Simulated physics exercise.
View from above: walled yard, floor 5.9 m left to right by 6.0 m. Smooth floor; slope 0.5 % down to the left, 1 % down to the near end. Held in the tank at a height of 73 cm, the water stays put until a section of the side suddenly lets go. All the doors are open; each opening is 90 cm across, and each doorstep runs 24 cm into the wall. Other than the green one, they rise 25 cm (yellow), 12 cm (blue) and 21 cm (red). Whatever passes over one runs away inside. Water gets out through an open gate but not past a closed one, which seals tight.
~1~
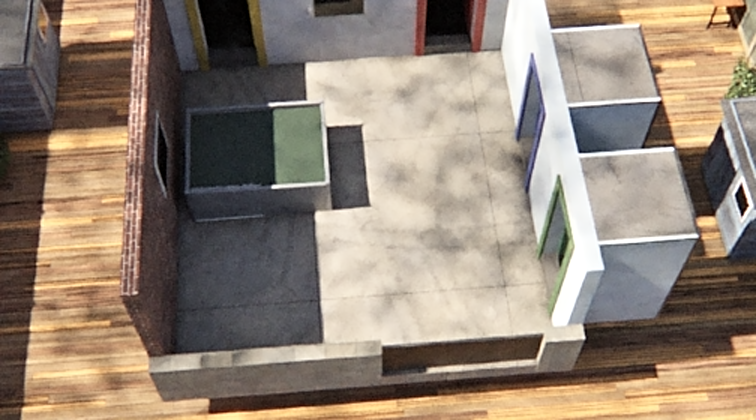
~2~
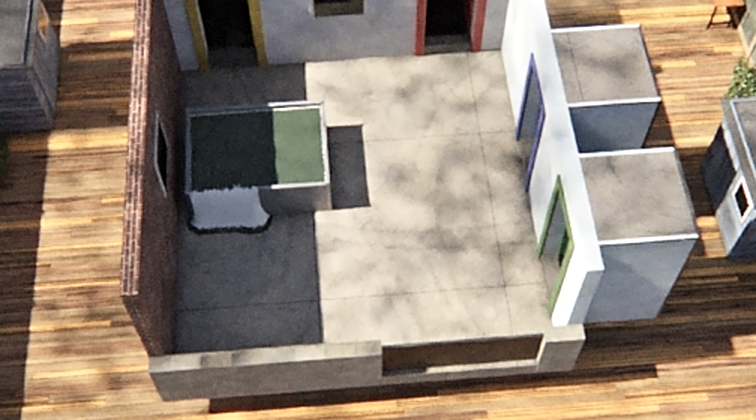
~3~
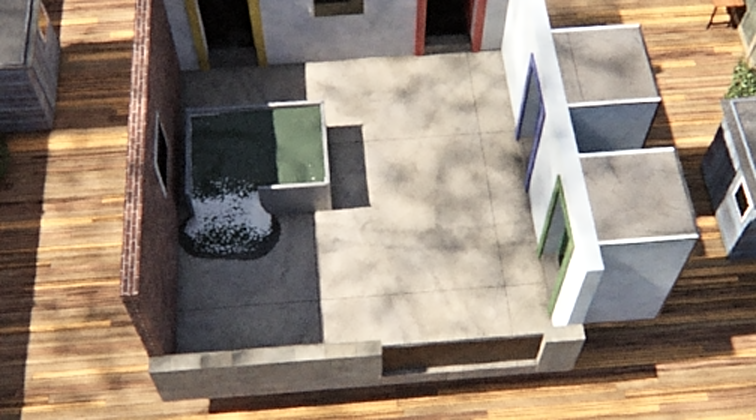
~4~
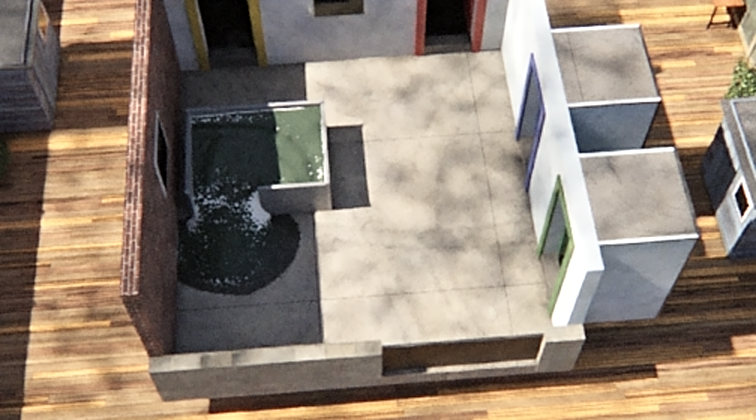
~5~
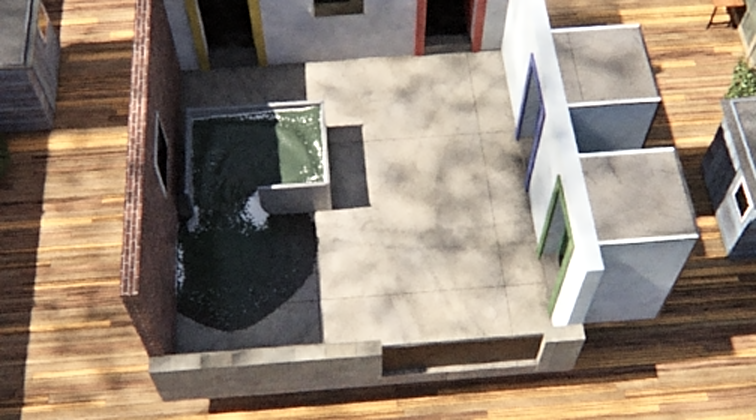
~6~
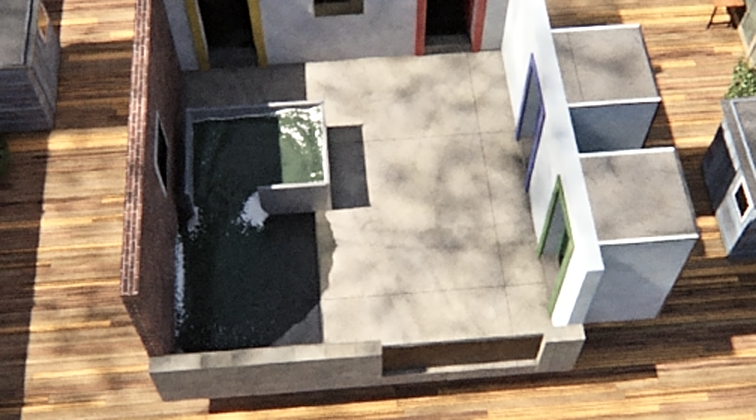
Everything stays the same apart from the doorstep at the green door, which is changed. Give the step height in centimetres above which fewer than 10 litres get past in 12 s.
22 cm.
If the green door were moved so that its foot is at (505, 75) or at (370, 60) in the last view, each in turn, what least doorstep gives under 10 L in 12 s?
You'd want about 11.0 cm there first, then about 6.0 cm.
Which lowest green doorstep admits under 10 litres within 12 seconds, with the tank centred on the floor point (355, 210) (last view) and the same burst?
About 15 cm.
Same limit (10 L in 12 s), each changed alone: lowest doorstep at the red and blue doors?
Close to 11.5 cm (red) and close to 6.5 cm (blue).
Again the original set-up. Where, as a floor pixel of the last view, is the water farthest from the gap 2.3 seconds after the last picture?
(549, 349).
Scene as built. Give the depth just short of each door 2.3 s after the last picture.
Lab note, depth in cm: Yellow 0; blue 0; red 0; green 0.
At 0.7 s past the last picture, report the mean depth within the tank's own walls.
About 44 centimetres on average.
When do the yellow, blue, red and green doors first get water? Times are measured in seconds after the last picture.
The yellow door gets it at 3.6 s, the blue door at 3.2 s, the red door at 4.5 s and the green door at 2.4 s.
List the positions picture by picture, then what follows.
The first picture shows still water, 73 cm deep, in the tank at (257, 148); the green door at (554, 254) is dry.
In the second picture, the gap is at (228, 208), the front 0.3 m out at (255, 230); the back of the tank holds 73 cm.
In the third picture, the front is at (241, 256), 0.8 m from the gap at (228, 208); 0.9 m2 of floor is wet, 73 cm left at the back.
In the fourth picture, the gap is at (228, 209), the front 1.4 m out at (231, 290); the back of the tank holds 67 cm.
In the fifth picture, the front is at (220, 325), 2.0 m from the gap at (228, 209); 3.5 m2 of floor is wet, 62 cm left at the back.
In the sixth picture, the front is at a hidden place, 2.7 m from the gap at (228, 208); 4.9 m2 of floor is wet, 62 cm left at the back; 3.6 m in a straight line remain to the green door at (554, 254).
Then, 0.7 s after the last picture water covers 25 % of the floor, deepest (62 cm) near (177, 378); it has not reached the green door.
Then, 2.3 s after the last picture water covers 45 % of the floor, deepest (34 cm) near (200, 376); it has not reached the green door.
Then, 11.3 s after the last picture water covers 95 % of the floor, deepest (16 cm) near (262, 91); 7 cm at the green door, 19 litres in over its 20 cm doorstep.
At the green door as built, the water peaked near 27 cm, 2.9 s after the last picture.
Run again over the same 12 s with other heights there, 19 litres in over 20 cm, 0 litres over 27.5 cm. The limit of 10 litres is kept from about 22 cm up.
